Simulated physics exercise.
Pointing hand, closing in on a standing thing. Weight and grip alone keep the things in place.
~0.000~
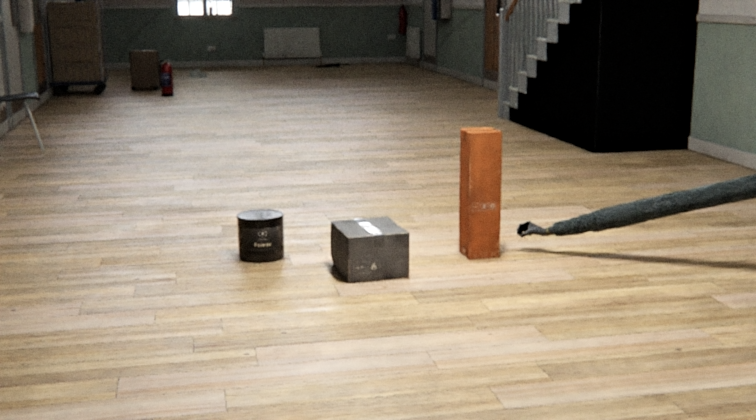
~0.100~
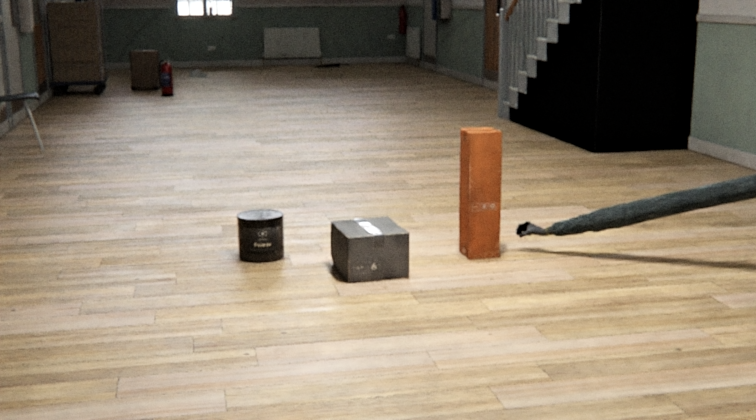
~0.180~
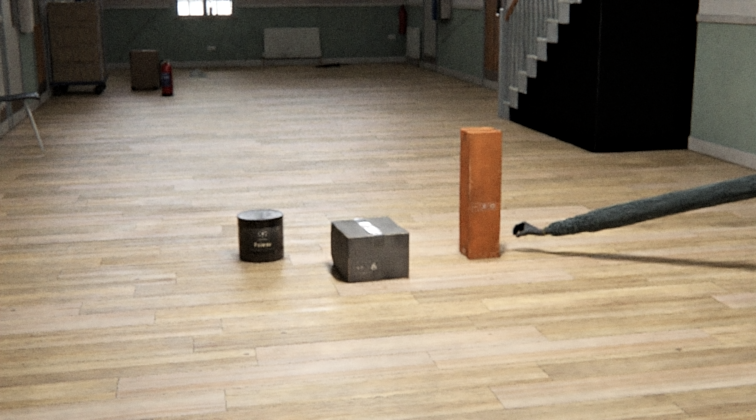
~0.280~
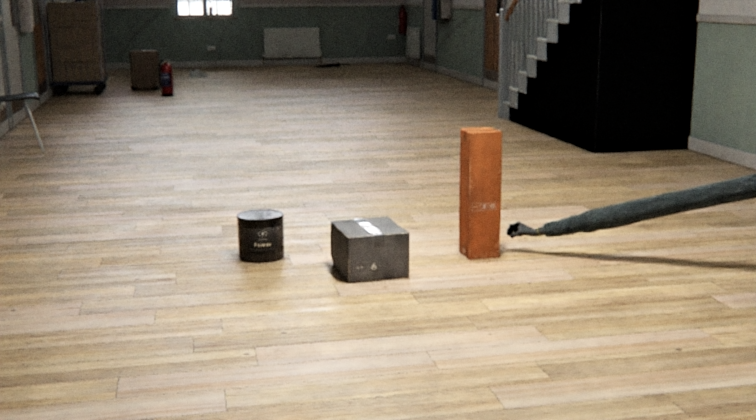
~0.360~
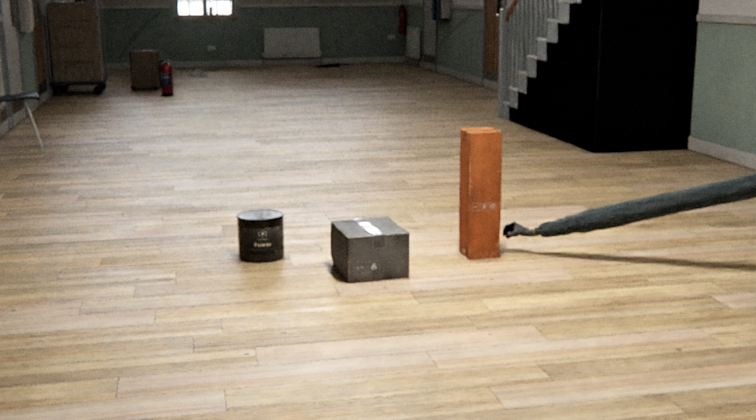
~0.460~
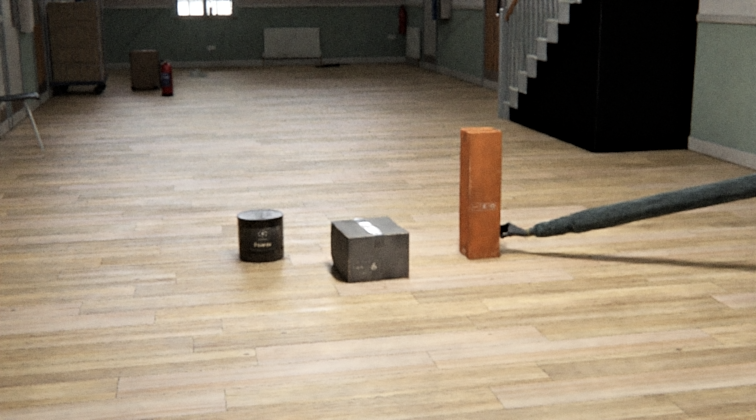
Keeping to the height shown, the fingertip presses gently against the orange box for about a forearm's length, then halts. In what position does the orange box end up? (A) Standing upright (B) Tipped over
Answer: A.
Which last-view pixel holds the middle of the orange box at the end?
The object finishes roughly at pixel (415, 197).
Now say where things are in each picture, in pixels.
Orange box (480, 193), in the first picture.
Orange box (480, 193), in the second picture.
Orange box (480, 193), in the third picture.
Orange box (480, 193), in the fourth picture.
Orange box (480, 193), in the fifth picture.
Orange box (480, 193), in the sixth picture.
After 0.86 s, orange box slid a little near (461, 194).
After 1.36 s, orange box slid about its own width near (433, 195).
After 2.16 s, orange box slid well along near (418, 196).
At rest (3.7 s), moved from the start, orange box. Seen from the same camera at the end, orange box near (415, 197).
